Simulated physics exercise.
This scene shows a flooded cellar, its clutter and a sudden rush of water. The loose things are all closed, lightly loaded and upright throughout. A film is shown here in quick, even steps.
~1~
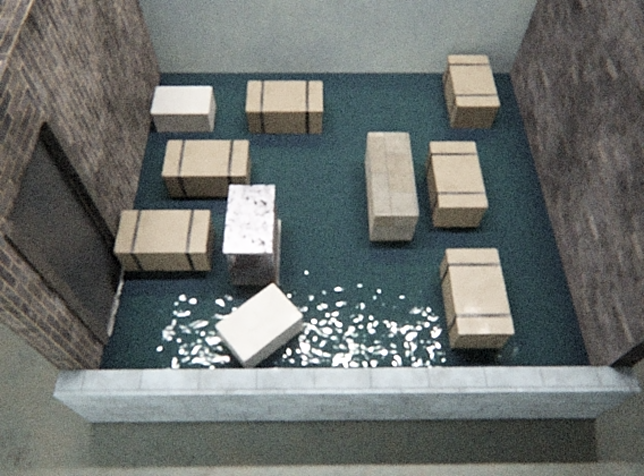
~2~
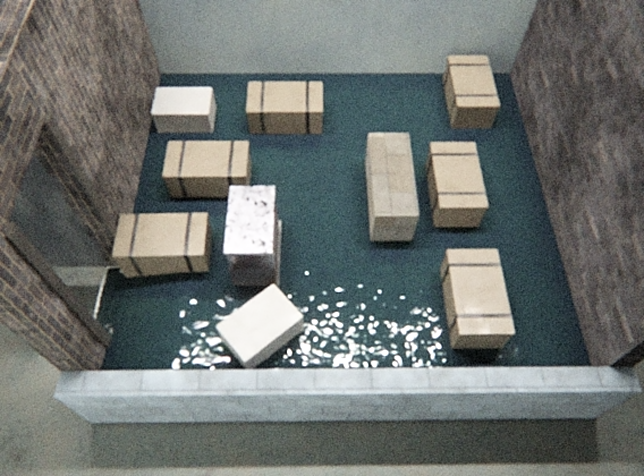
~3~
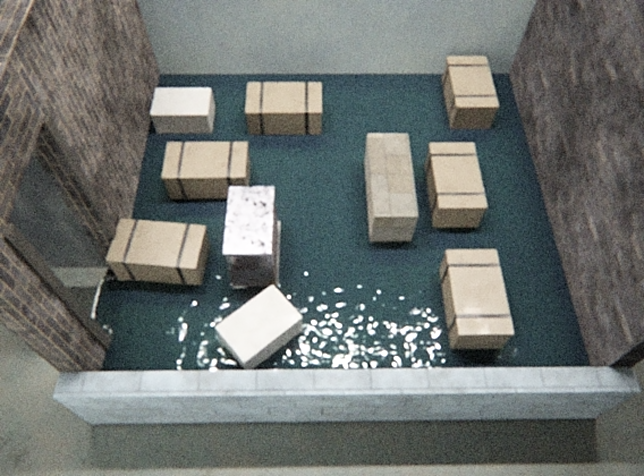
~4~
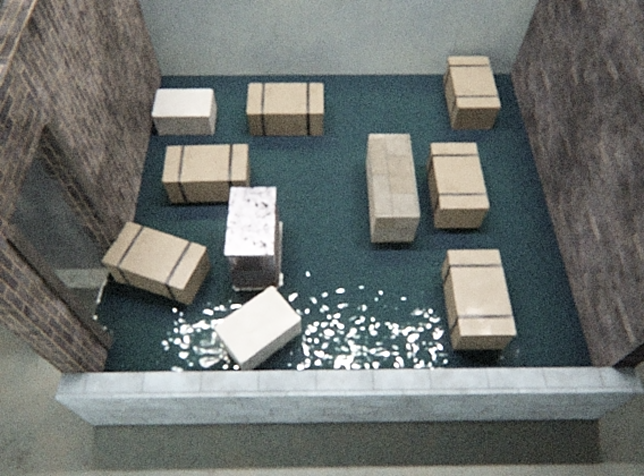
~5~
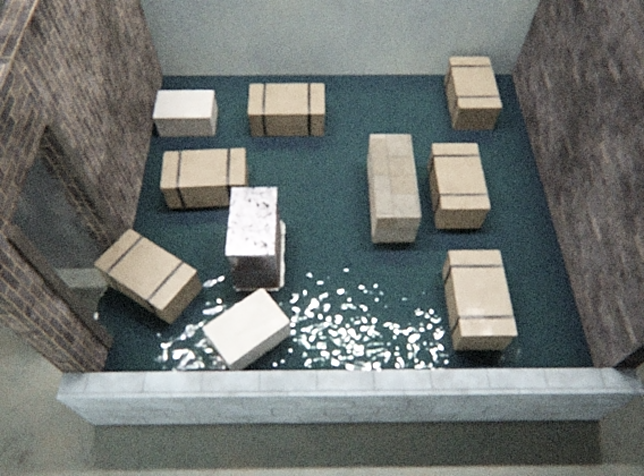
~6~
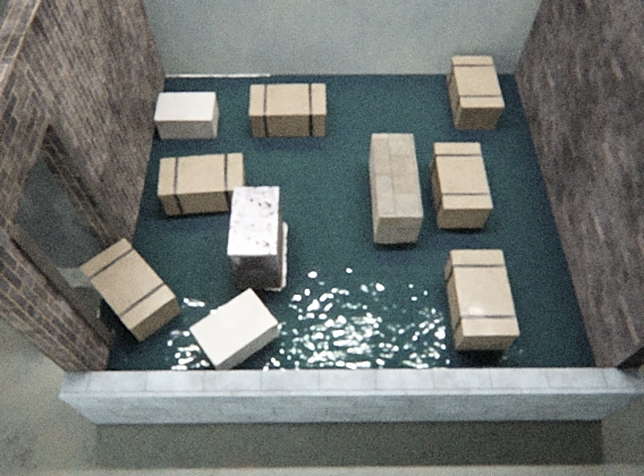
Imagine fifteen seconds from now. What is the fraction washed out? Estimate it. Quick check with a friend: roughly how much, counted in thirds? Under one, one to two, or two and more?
The share will most likely be below one third.
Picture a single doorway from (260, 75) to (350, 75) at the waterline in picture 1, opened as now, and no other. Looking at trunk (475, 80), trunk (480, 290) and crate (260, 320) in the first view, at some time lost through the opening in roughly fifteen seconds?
Per object, as asked: Flushed / not flushed / not flushed.
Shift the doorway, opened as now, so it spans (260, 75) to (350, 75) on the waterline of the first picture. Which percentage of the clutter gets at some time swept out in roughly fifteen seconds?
Estimate: Near 50 %.
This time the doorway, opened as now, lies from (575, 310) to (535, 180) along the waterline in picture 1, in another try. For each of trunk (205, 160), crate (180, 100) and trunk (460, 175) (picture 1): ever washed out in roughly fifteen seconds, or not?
In sequence: Remains, remains, escapes.
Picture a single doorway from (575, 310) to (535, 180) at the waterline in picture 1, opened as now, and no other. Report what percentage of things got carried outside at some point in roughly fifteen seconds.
About 60 %.
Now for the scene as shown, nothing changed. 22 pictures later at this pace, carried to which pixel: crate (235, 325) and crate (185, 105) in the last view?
Approximately (135, 349) for one, (166, 174) for the other.
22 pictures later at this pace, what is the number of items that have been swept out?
All told, it is 1.
A moment on, 1 of 8 are out; 7 afloat.
Next, 1 of 8 are out; 7 afloat.
Later, 1 of 8 are out; 7 afloat.
In the end, 1 of 8 are out; 7 afloat.
